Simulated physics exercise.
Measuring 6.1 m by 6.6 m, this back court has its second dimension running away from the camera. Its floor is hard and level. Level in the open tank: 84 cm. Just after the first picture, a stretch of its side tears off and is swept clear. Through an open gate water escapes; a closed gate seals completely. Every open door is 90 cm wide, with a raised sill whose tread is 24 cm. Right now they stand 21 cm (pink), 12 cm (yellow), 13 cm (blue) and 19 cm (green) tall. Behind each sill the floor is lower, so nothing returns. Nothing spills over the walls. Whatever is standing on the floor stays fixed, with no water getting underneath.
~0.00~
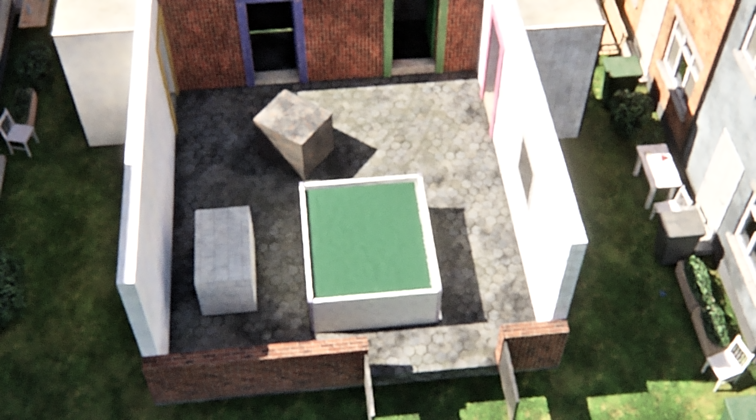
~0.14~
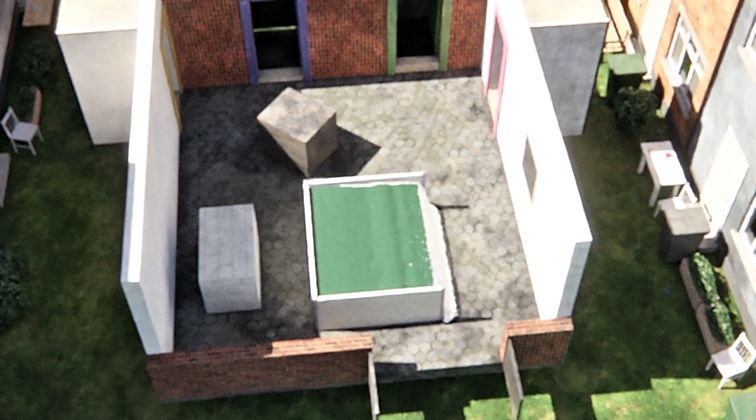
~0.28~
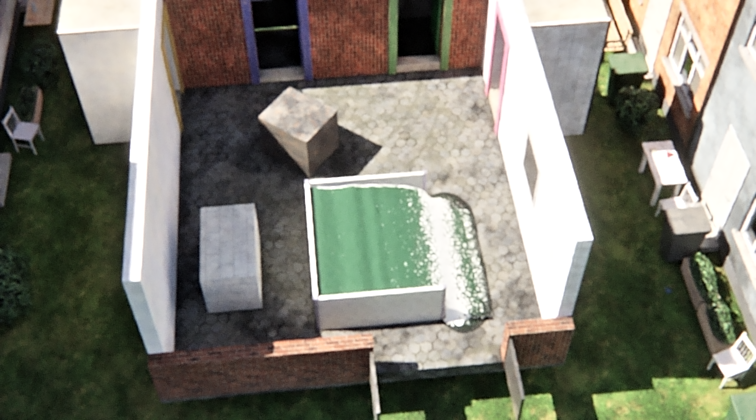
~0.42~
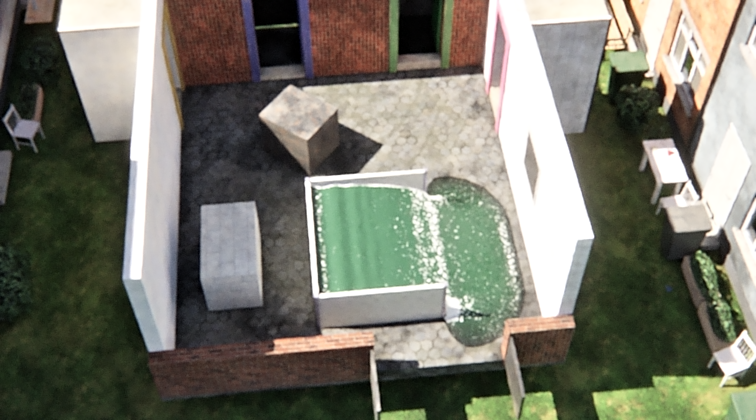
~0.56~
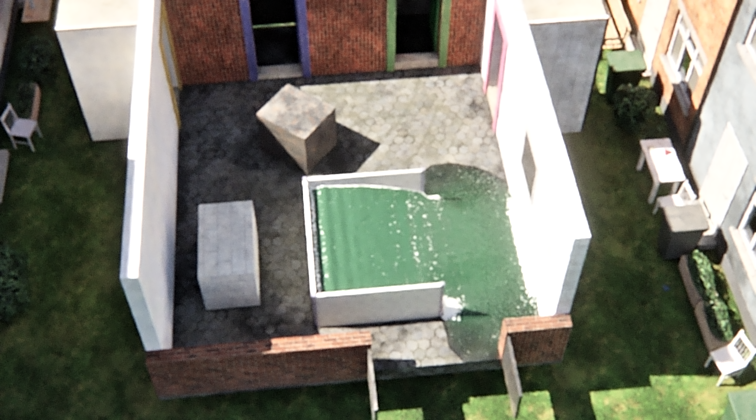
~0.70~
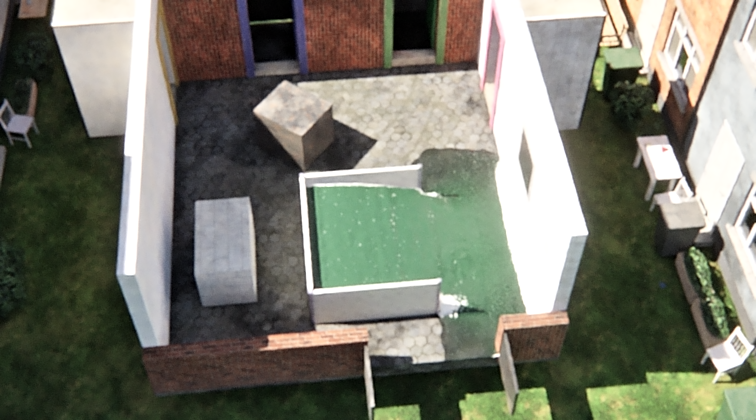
Green water fills a pale, square tank in a paved back court, seen from high above. Two grey blocks, one tilted, stand left of and behind it, between white side walls and a brick back wall with violet-framed and green-framed doorways. The tank's right side gives way and the water pours out, foaming, and spreads over the paving to the right-hand wall while the view sways slightly.
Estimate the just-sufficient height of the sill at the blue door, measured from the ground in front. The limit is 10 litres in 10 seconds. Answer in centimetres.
I would say 8.5 cm.
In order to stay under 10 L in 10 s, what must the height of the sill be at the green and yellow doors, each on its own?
You'd want some 27 cm at green and some 21 cm at yellow.
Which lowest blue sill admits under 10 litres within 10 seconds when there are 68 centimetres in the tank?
You'd need a step of close to 7.0 cm.
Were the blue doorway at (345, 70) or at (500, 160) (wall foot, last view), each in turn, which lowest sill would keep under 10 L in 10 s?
13.5 and 26 cm.
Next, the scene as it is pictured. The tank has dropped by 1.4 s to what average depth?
The mean depth is about 39 cm.
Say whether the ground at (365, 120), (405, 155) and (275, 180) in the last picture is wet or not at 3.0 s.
First wet through, second wet through, third bone-dry.
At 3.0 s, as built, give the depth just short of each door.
Pink door 11 cm, yellow door 0 cm, blue door 3 cm, green door 31 cm.
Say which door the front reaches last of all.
I'd say the yellow door.
After 1.4 s water covers 20 % of the floor, deepest (66 cm) near (535, 339); it has not reached the blue door.
After 3.0 s water covers 55 % of the floor, deepest (36 cm) near (472, 71); 3 cm at the blue door, 0 litres in over its 13 cm sill.
After 10.0 s water covers 95 % of the floor, deepest (12 cm) near (169, 372); 7 cm at the blue door, 0 litres in over its 13 cm sill.
At the blue door as built, the water arrived by 3.0 s and peaked near 13 cm at 7.4 s.
Run again over the same 10 s with other heights there, 23 litres in over 7 cm, 5 litres over 9.5 cm. The limit of 10 litres is kept from about 8.5 cm up.
